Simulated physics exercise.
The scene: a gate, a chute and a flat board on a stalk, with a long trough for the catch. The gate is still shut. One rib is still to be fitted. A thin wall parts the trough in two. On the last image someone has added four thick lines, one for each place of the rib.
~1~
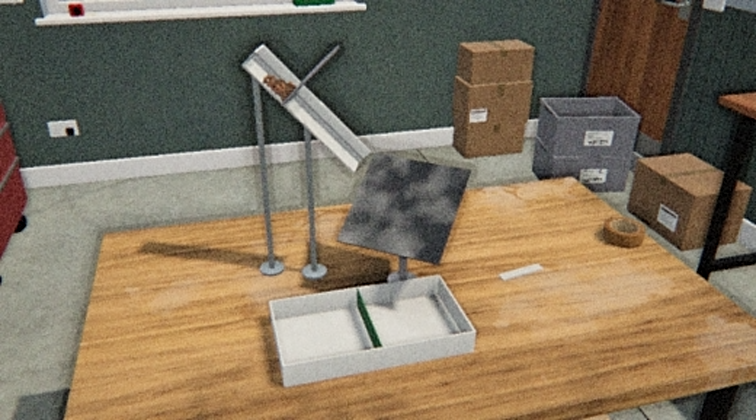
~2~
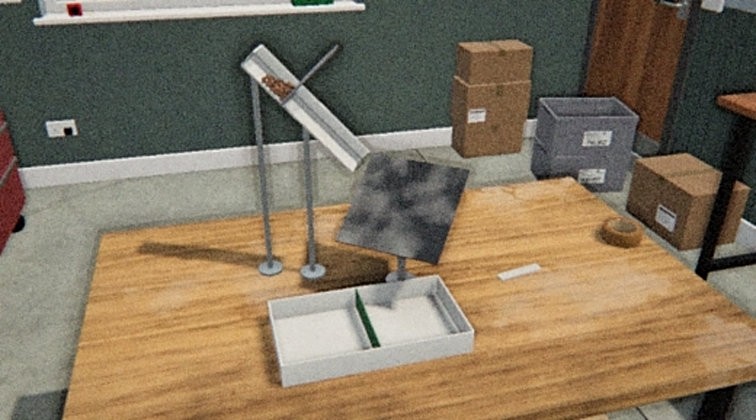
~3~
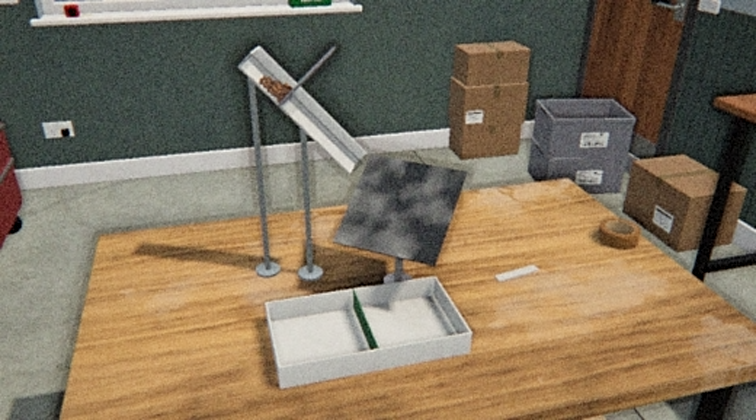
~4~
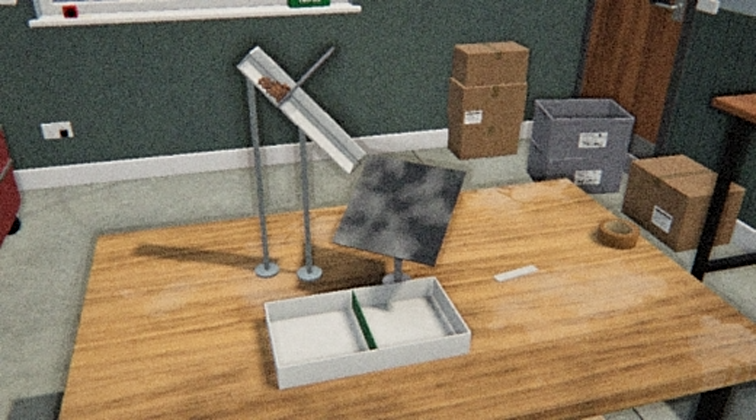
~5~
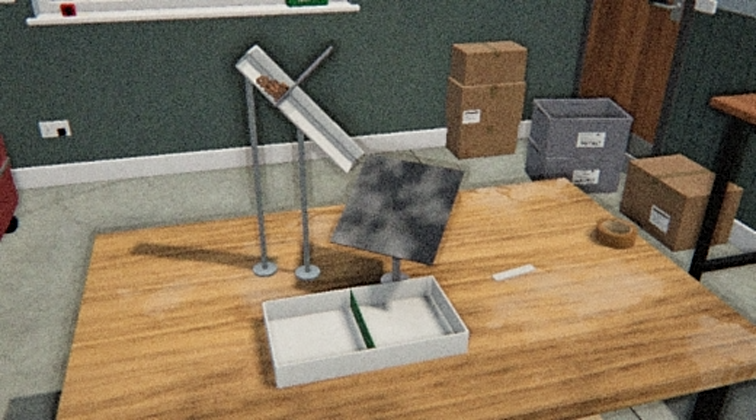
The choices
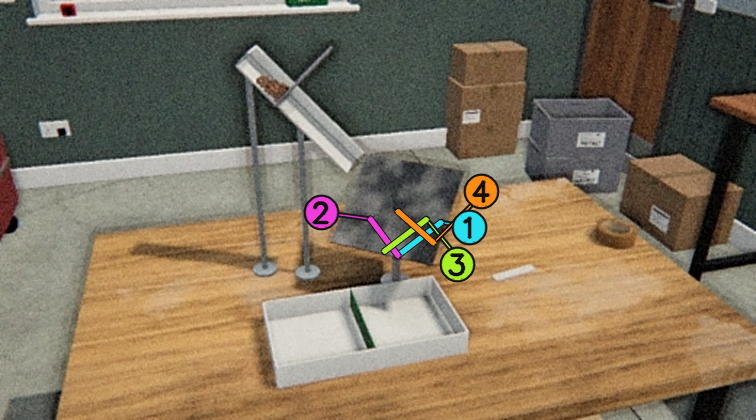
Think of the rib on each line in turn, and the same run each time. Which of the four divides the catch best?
Choose 3.
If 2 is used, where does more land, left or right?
More lands on the right.
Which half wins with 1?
Right.
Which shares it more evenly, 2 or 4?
4.
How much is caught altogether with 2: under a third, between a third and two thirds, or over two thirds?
It is over two thirds.
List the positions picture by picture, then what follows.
In the first picture, load behind the gate at (282, 88), cereal balls; lip of the chute at (356, 168), sloping fairly steeply.
In the second picture, middle of the board at (403, 205), tilted fairly steeply; middle of its low edge at (385, 252); of its high edge at (420, 161).
In the third picture, front corners of the trough at (279, 367) and (471, 333); front end of its middle wall at (379, 349).
In the fourth picture, middle of the load at (277, 90); lip at (351, 170).
In the fifth picture, middle of the load at (275, 89); lip at (349, 169).
On the marked copy, line 1 from (441, 222) to (398, 254); line 2 from (370, 219) to (398, 255); line 3 from (426, 219) to (384, 251); line 4 from (397, 211) to (433, 242).
For line 1, of what is caught, about a quarter in the left half, most in the right.
For line 2, of what is caught, a small part in the left half, nearly all in the right.
For line 3, of what is caught, about half in the left half, about half in the right.
For line 4, of what is caught, about a quarter in the left half, most in the right.
